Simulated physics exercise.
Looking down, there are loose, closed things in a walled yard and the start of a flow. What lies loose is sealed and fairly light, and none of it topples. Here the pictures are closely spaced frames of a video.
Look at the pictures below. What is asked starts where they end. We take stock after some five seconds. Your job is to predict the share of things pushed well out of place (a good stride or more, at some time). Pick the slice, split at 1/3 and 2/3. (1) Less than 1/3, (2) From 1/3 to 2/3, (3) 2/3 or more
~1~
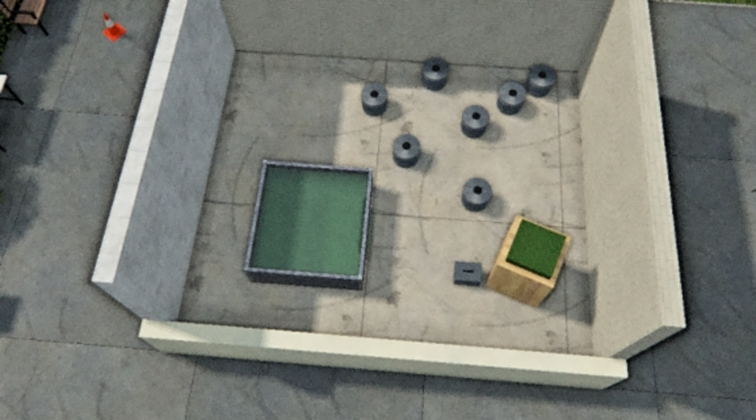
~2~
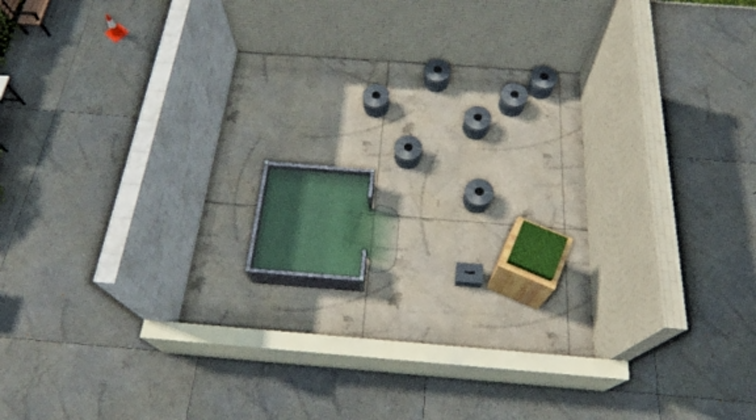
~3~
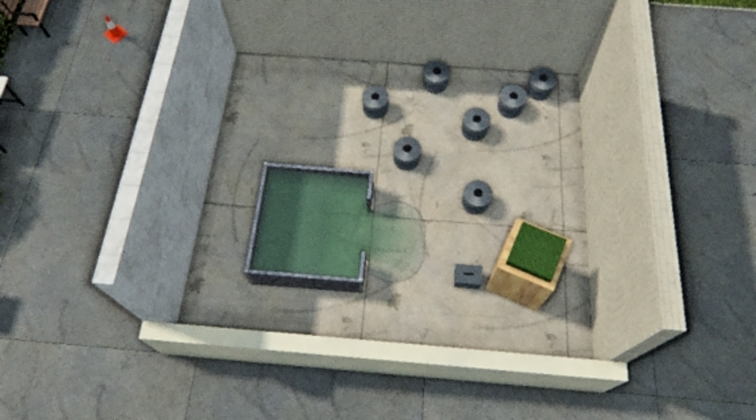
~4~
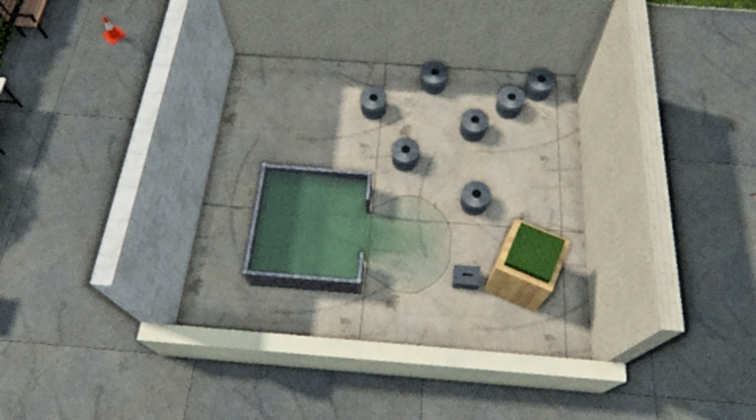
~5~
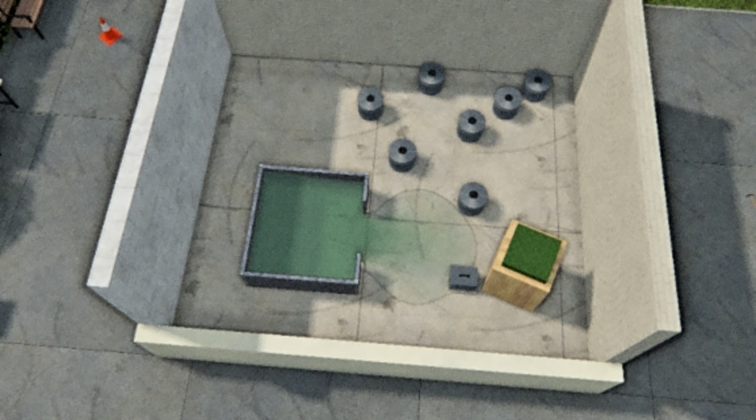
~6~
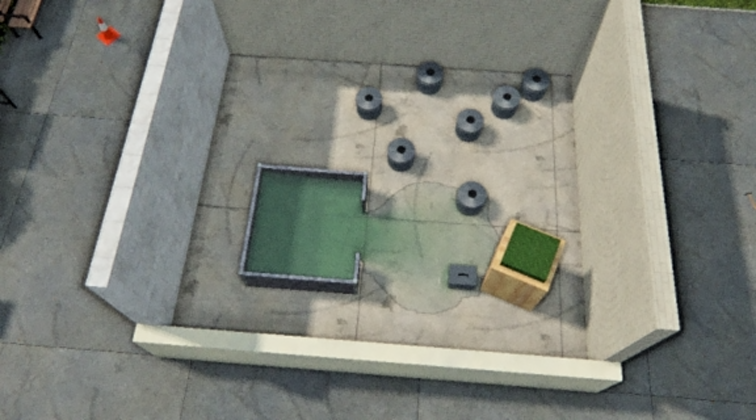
Option 2: From 1/3 to 2/3.
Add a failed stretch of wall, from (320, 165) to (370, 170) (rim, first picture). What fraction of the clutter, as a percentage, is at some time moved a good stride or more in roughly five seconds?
Close to 40 in a hundred.
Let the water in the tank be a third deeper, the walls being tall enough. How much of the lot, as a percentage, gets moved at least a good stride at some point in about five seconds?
Around 50 in a hundred.
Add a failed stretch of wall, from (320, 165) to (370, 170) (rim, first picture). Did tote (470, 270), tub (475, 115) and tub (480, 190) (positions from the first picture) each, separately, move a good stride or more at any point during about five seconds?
Taking them one at a time, the first not displaced that far, the second not displaced that far and the third not displaced that far.
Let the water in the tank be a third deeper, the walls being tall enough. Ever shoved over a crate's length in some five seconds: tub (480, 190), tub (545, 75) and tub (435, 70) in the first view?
Beyond that, then beyond that, then beyond that.
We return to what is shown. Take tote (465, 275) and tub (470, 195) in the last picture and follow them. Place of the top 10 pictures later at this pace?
Around (481, 321) and (529, 163).
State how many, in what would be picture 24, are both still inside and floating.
I get 1.
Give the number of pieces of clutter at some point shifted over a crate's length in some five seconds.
Count: 3.
A moment on, 0 of 8 are well off their spots; 0 afloat.
Next, 2 of 8 are well off their spots; 0 afloat.
Later, 2 of 8 are well off their spots; 1 afloat.
In the end, 3 of 8 are well off their spots, and 3 have been at some point; 2 afloat.
